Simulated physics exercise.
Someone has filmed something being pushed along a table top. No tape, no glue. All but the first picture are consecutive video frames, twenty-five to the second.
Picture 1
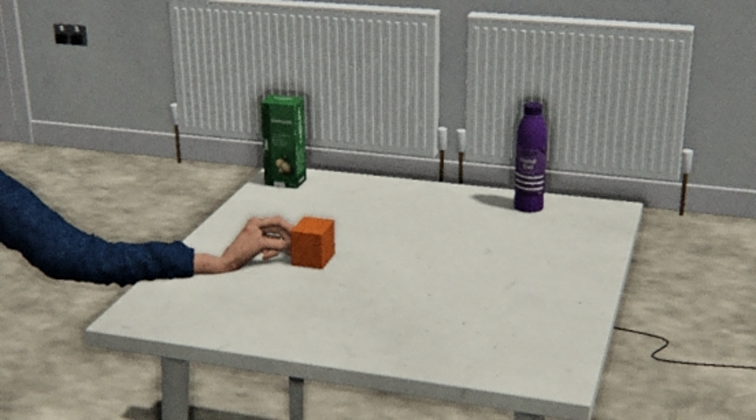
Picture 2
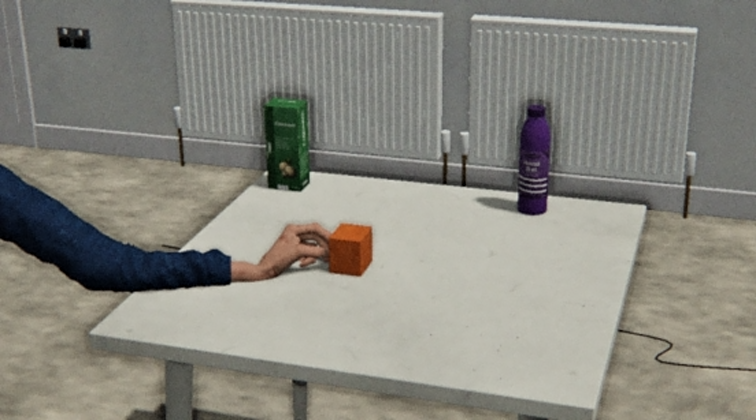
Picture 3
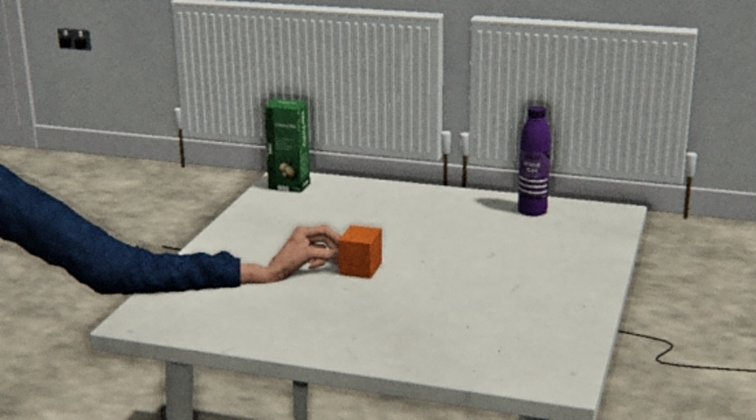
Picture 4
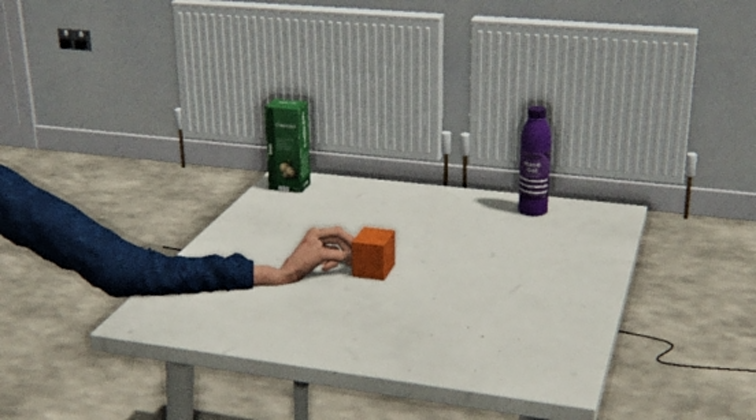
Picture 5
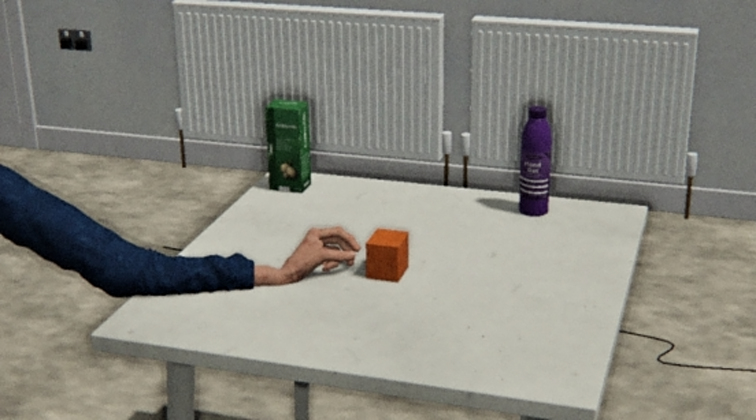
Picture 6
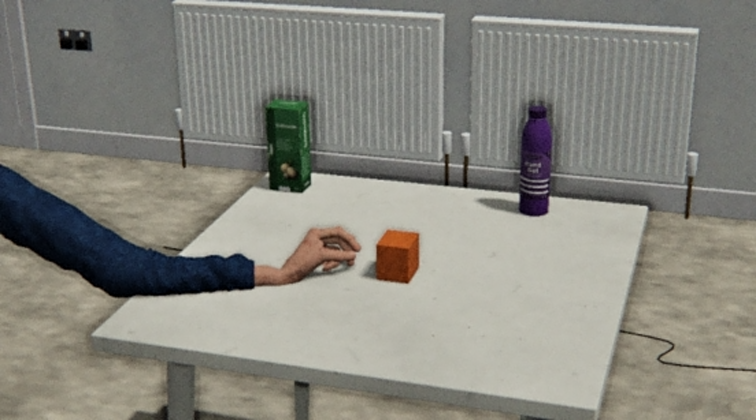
On a pale table in front of two white radiators, a hand in a dark blue sleeve pushed an orange block to the right, then stayed back as the block slid slightly farther away.
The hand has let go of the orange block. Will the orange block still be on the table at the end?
The orange block is still on the table.
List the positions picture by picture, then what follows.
The first frame shows under the hand; orange block (313, 243).
The second frame shows under the hand; orange block (351, 250).
The third frame shows under the hand; orange block (360, 252).
The fourth frame shows orange block (374, 253).
The fifth frame shows orange block (388, 255) shifted a little.
The sixth frame shows orange block (398, 256) shifted about its own width.
Then, 0.10 s on from there, orange block shifted about its own width near (409, 258).
Then, 0.20 s on from there, orange block resting near (409, 258).
In the end, moved from the start, orange block. At the end, from the last picture's camera, orange block near (409, 258).
